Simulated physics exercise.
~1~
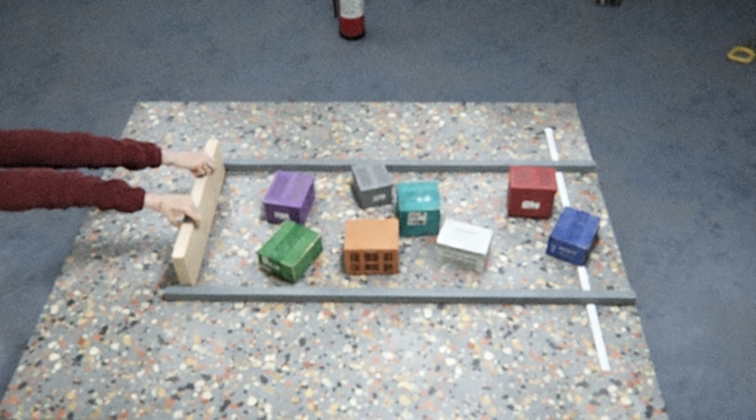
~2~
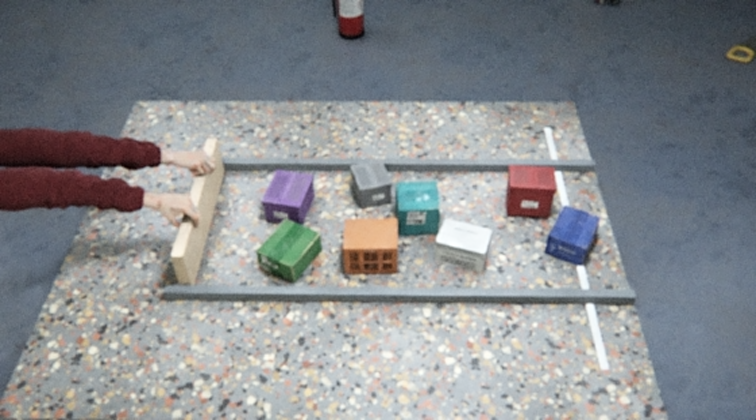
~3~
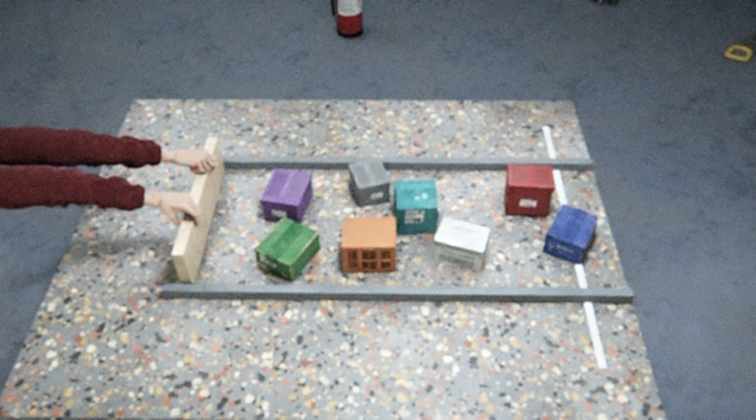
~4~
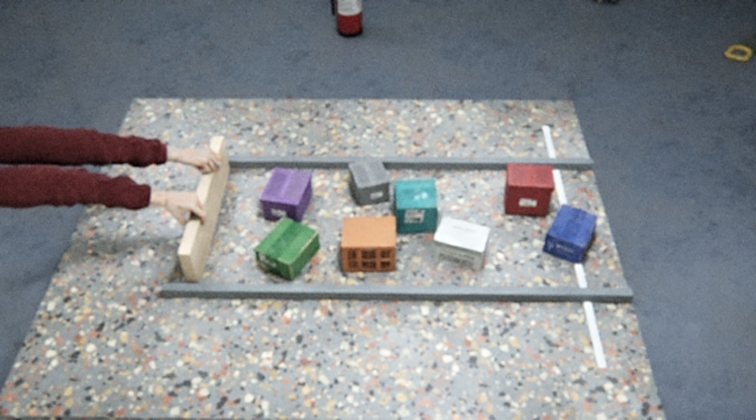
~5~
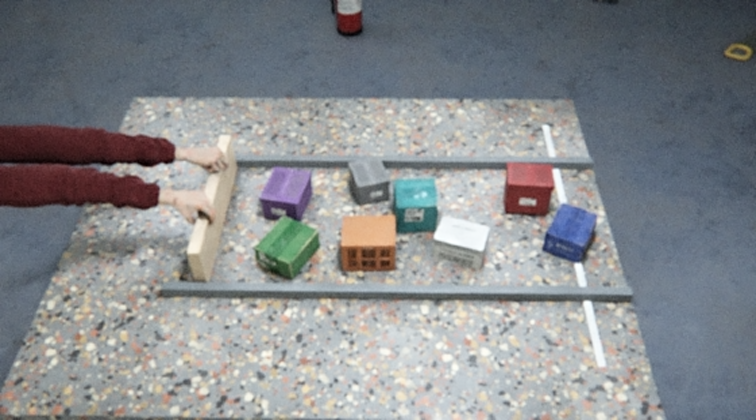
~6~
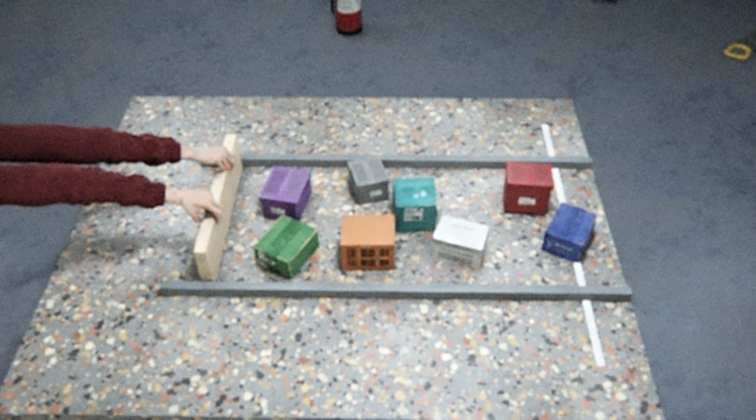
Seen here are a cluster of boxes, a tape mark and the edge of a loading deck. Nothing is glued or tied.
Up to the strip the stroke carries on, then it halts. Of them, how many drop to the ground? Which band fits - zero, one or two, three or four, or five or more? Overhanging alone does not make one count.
Looks to me like the count going over is upwards of four.
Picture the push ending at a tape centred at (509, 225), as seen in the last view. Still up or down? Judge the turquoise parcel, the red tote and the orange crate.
The turquoise parcel stays put. The red tote ends up down. The orange crate stays put.
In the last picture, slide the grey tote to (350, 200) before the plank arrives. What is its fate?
Result: It falls away.
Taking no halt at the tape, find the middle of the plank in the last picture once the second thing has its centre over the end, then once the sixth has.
At (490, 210) for the second, at (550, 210) for the sixth.
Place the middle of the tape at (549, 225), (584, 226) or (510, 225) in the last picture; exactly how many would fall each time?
So, reaching the ground: 5, then 6, then 3.
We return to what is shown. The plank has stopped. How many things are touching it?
Counting them up gives 2.
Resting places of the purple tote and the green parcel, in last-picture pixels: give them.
The purple tote comes to rest at (585, 195), and the green parcel comes to rest at (598, 244).
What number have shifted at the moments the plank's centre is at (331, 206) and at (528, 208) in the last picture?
I count 4 first and 8 after.
Soon after, none off yet; blue parcel at rest near (570, 232); red tote at rest near (527, 189); white box at rest near (460, 242).
After that, none off yet; blue parcel displaced about its own width near (611, 227); red tote displaced a little near (551, 187); white box displaced well along near (571, 238).
In the end, the number that fall off is five or more; gone, grey tote, orange crate, turquoise parcel, white box, red tote and blue parcel.
